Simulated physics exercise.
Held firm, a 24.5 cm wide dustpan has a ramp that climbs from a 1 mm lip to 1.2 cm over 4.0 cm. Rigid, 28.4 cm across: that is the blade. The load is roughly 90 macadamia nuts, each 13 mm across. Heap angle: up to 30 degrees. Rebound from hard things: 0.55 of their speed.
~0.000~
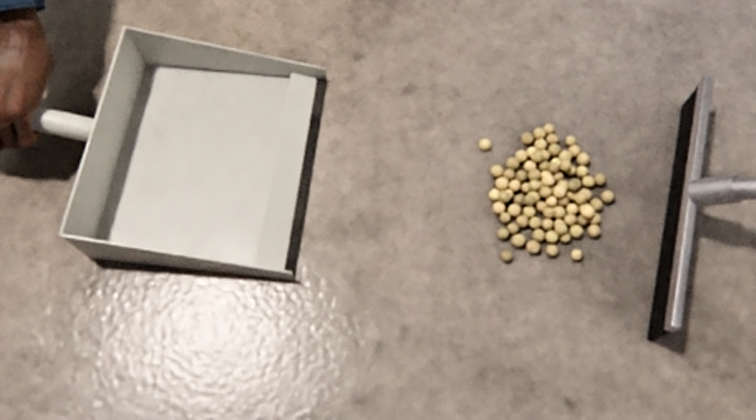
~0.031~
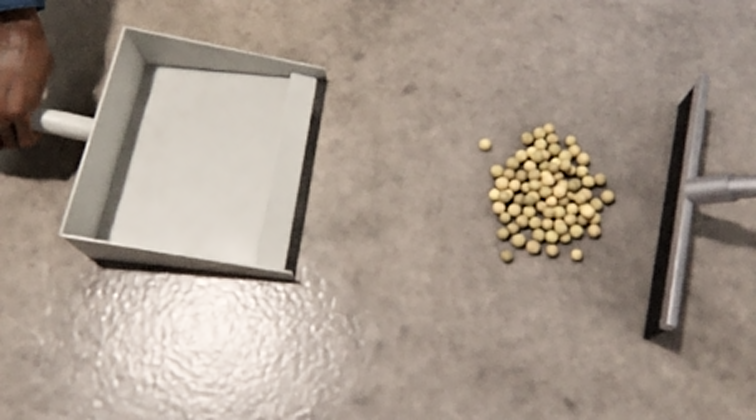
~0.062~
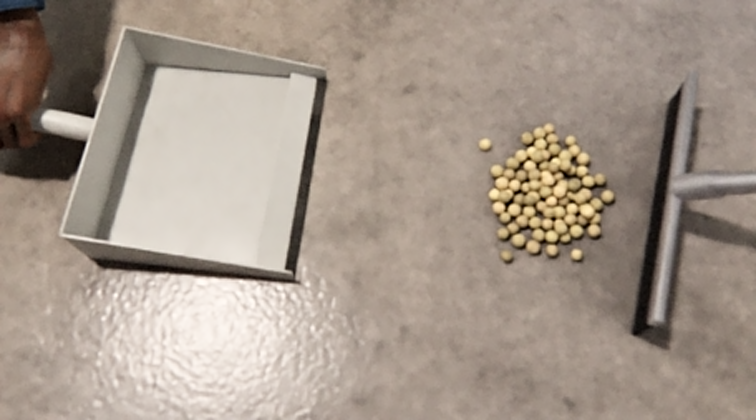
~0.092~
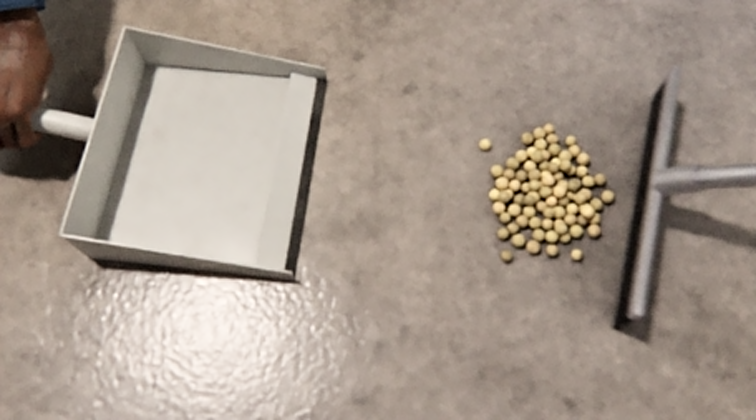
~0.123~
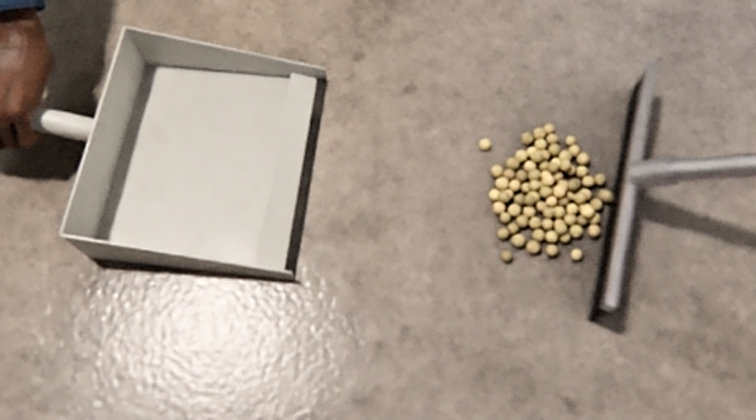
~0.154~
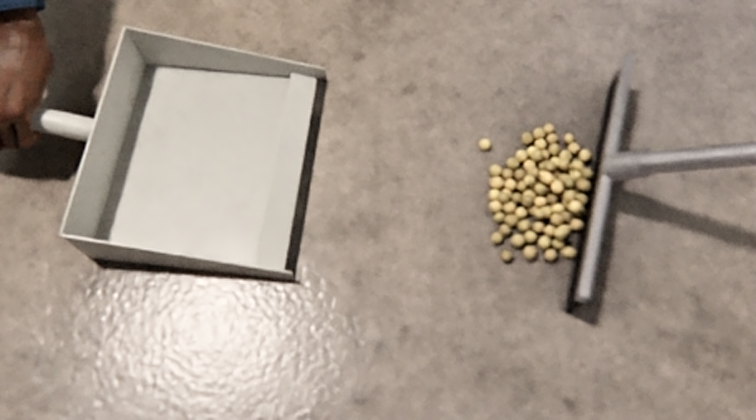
A smooth, mottled grey-brown floor with a glossy reflection at lower left is seen from above, the view staying still. A dark hand at the left edge holds a pale grey dustpan by its handle, a heap of small round tan nuts sits right of centre, and a grey blade with a long handle stands at right. The blade slides left into the heap, pressing its right side inward, while the dustpan stays still.
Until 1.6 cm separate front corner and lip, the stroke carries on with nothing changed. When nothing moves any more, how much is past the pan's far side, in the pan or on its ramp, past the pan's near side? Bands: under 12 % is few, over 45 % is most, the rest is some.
Far side: Some; pan: Some; near side: Few.
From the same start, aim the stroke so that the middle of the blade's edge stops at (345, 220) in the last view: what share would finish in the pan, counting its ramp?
I'd expect around 35 per cent.
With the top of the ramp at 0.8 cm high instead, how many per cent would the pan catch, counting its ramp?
I'd put it near 45 per cent, ramp counted.
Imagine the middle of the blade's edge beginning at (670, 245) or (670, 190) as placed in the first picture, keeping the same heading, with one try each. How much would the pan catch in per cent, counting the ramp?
I'd put it near 35 per cent for the first and near 30 per cent for the second.
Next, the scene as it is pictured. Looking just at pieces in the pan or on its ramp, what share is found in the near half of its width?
Around 20 percent.
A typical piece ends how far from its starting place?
About 30 cm.
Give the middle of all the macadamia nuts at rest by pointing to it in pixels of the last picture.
At about (313, 122).
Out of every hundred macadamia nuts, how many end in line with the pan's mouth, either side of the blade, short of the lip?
Share there: Around 45 percent.
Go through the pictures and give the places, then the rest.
The first frame shows blade from (672, 326) to (705, 84), moved 0.0 cm, 0 of the pieces shifted so far; middle of the pieces at (551, 190); pan at (197, 162).
The second frame shows blade from (667, 324) to (701, 83), moved 0.4 cm, 0 of the pieces shifted so far; middle of the pieces at (551, 190).
The third frame shows blade from (655, 320) to (690, 80), moved 1.6 cm, 0 of the pieces shifted so far; middle of the pieces at (551, 190).
The fourth frame shows blade from (635, 314) to (673, 75), moved 3.5 cm, 0 of the pieces shifted so far; middle of the pieces at (551, 190).
The fifth frame shows blade from (608, 305) to (650, 69), moved 6.0 cm, 0 of the pieces shifted so far; middle of the pieces at (551, 190).
The sixth frame shows blade from (582, 297) to (627, 62), moved 8.5 cm, 52 of the pieces shifted so far; middle of the pieces at (544, 191); pan at (197, 162). The blade's pace is about 0.82 m/s, heading 13 degrees away from the viewer's side.
After 0.33 s, middle of the blade 17 cm from the lip; 0 % over the lip, far side 10 %, near side 0 %.
After 0.44 s, middle of the blade 8 cm from the lip; 0 % over the lip, far side 15 %, near side 0 %.
After 0.69 s, middle of the blade 4 cm from the lip; 55 % over the lip, far side 20 %, near side 5 %.
By 1.7 s all is still; far side 20 %, pan 30 %, near side 5 %, in front of the lip or behind the blade 45 %.
